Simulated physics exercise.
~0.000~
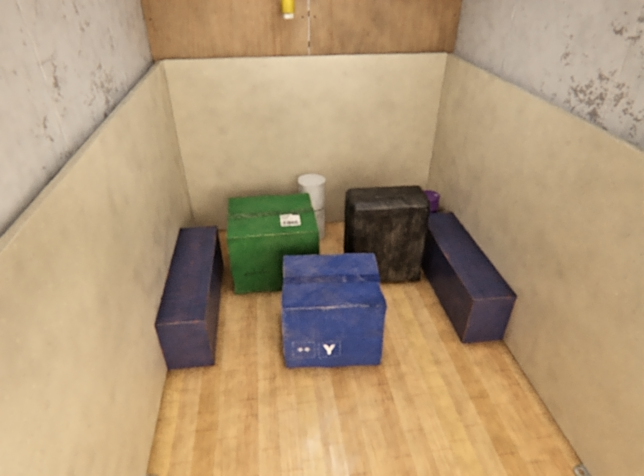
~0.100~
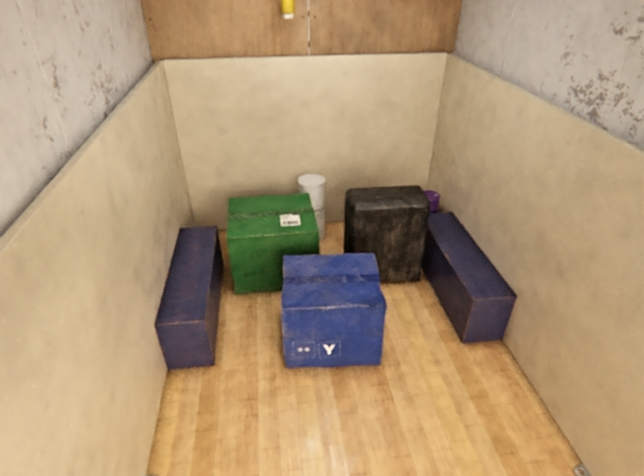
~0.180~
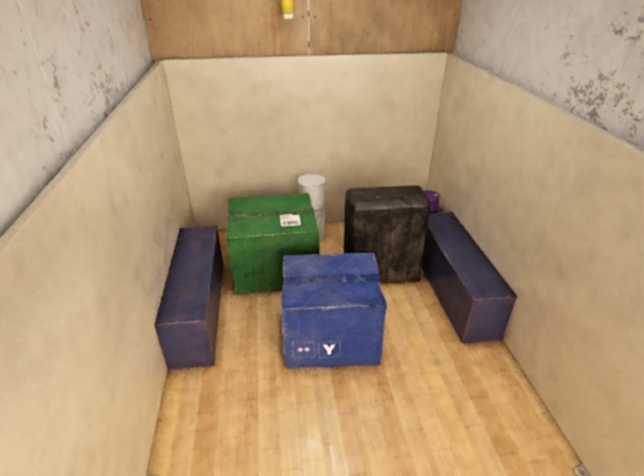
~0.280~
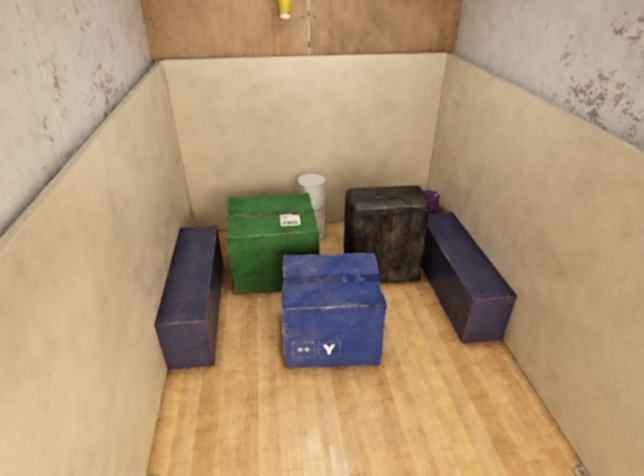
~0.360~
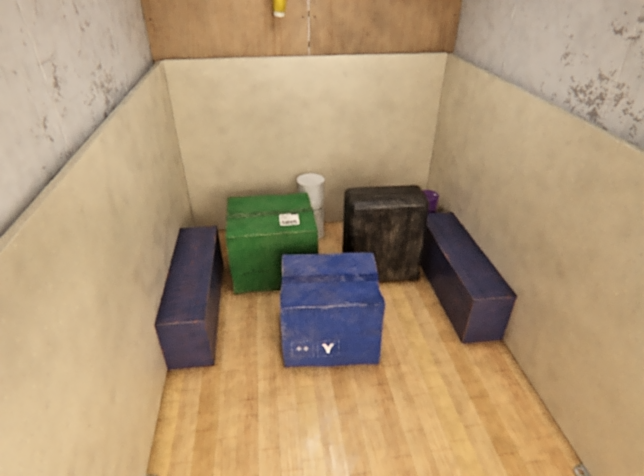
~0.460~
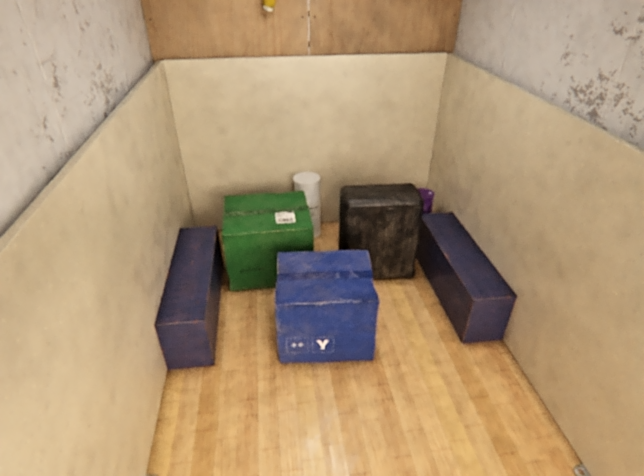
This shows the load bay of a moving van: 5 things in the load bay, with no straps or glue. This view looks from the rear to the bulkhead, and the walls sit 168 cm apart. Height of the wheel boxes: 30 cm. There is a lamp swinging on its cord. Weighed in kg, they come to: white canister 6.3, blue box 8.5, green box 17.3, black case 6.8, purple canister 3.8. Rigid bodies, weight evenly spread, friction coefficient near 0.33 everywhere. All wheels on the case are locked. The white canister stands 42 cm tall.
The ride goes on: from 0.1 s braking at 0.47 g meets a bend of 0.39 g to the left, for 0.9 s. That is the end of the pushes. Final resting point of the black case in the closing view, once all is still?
Roughly (336, 203).
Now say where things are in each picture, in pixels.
No push; black case (384, 236); white canister (312, 208), in the first frame.
No push; green box (273, 242), in the second frame.
Load feels 0.15 g forwards, 0.12 g left; white canister (312, 208); blue box (331, 309), in the third frame.
Load feels 0.34 g forwards, 0.28 g left; green box (273, 242), in the fourth frame.
Load feels 0.47 g forwards, 0.39 g left; white canister (311, 207); blue box (330, 308), in the fifth frame.
Load feels 0.47 g forwards, 0.39 g left; black case (378, 233) shifted 4 cm; green box (269, 239) shifted 4 cm, in the sixth frame.
Around 0.56 s, load feels 0.47 g forwards, 0.39 g left; black case shifted 10 cm near (370, 229); purple canister shifted 10 cm; blue box shifted 10 cm.
Around 0.76 s, load feels 0.45 g forwards, 0.37 g left; black case shifted 31 cm near (344, 217); purple canister shifted 30 cm; blue box shifted 31 cm.
Around 0.96 s, load feels 0.08 g forwards, 0.06 g left; black case shifted 45 cm near (336, 205); blue box shifted 42 cm; purple canister shifted 39 cm.
Finally (4.0 s), not toppled but over 15 cm from the start, blue box, black case and purple canister; the other 2 still in place (within 15 cm). In the last view, black case near (336, 203).
